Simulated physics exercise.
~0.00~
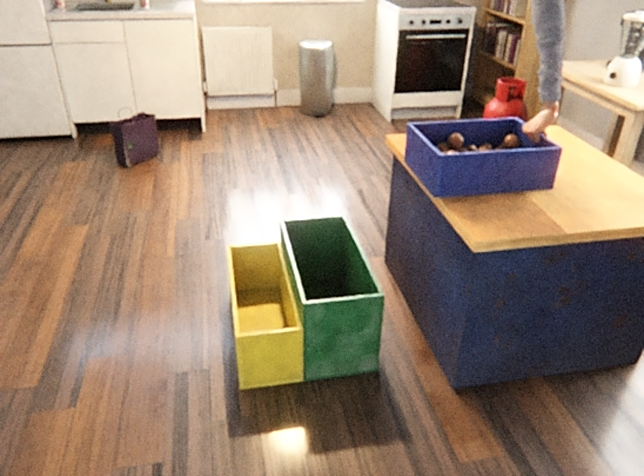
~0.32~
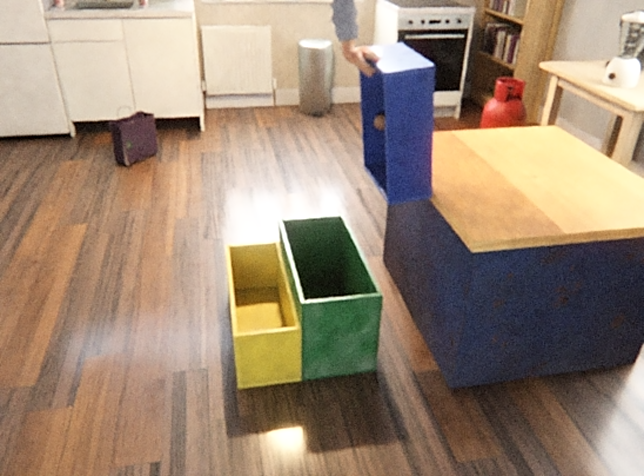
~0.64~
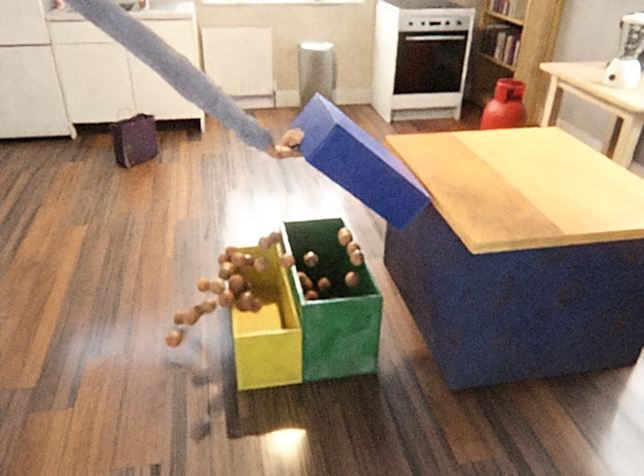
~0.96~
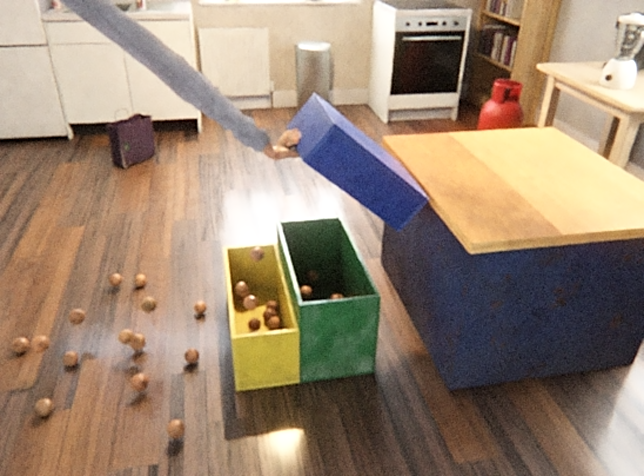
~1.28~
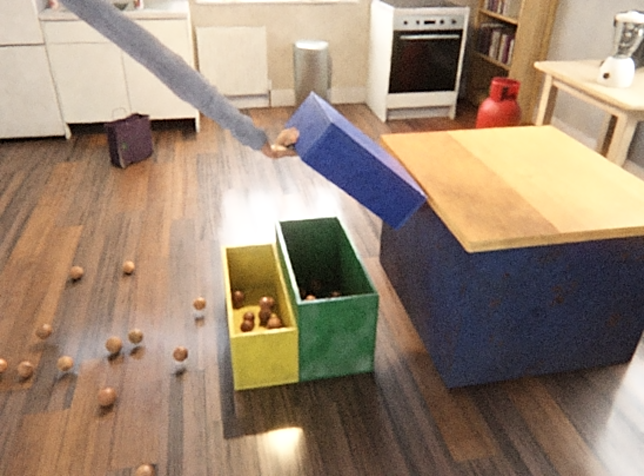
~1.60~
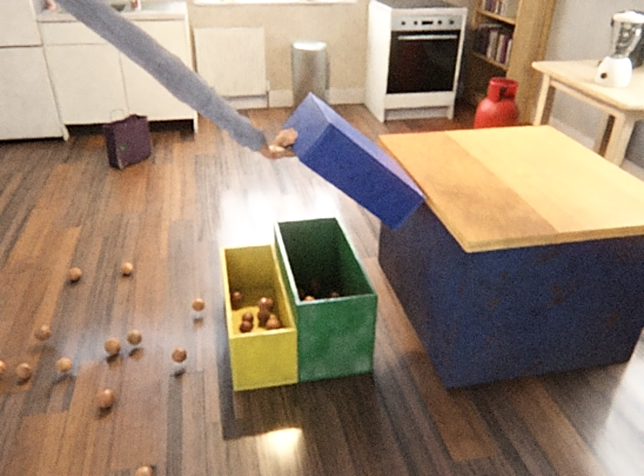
To begin with, a hand at the end of a long grey-blue arm holds a blue box of small, round brown onions on a wooden-topped bench, above an empty green tote and yellow tub on the floor. The hand tips the box up on its end over the bench's left edge. It turns further, and the onions spill out leftward in a loose spray. Some drop into the green tote and the yellow tub, while others fly past and scatter across the floorboards. The stray ones roll a little before settling, leaving onions in both containers and on the floor at left, the emptied box still tilted.
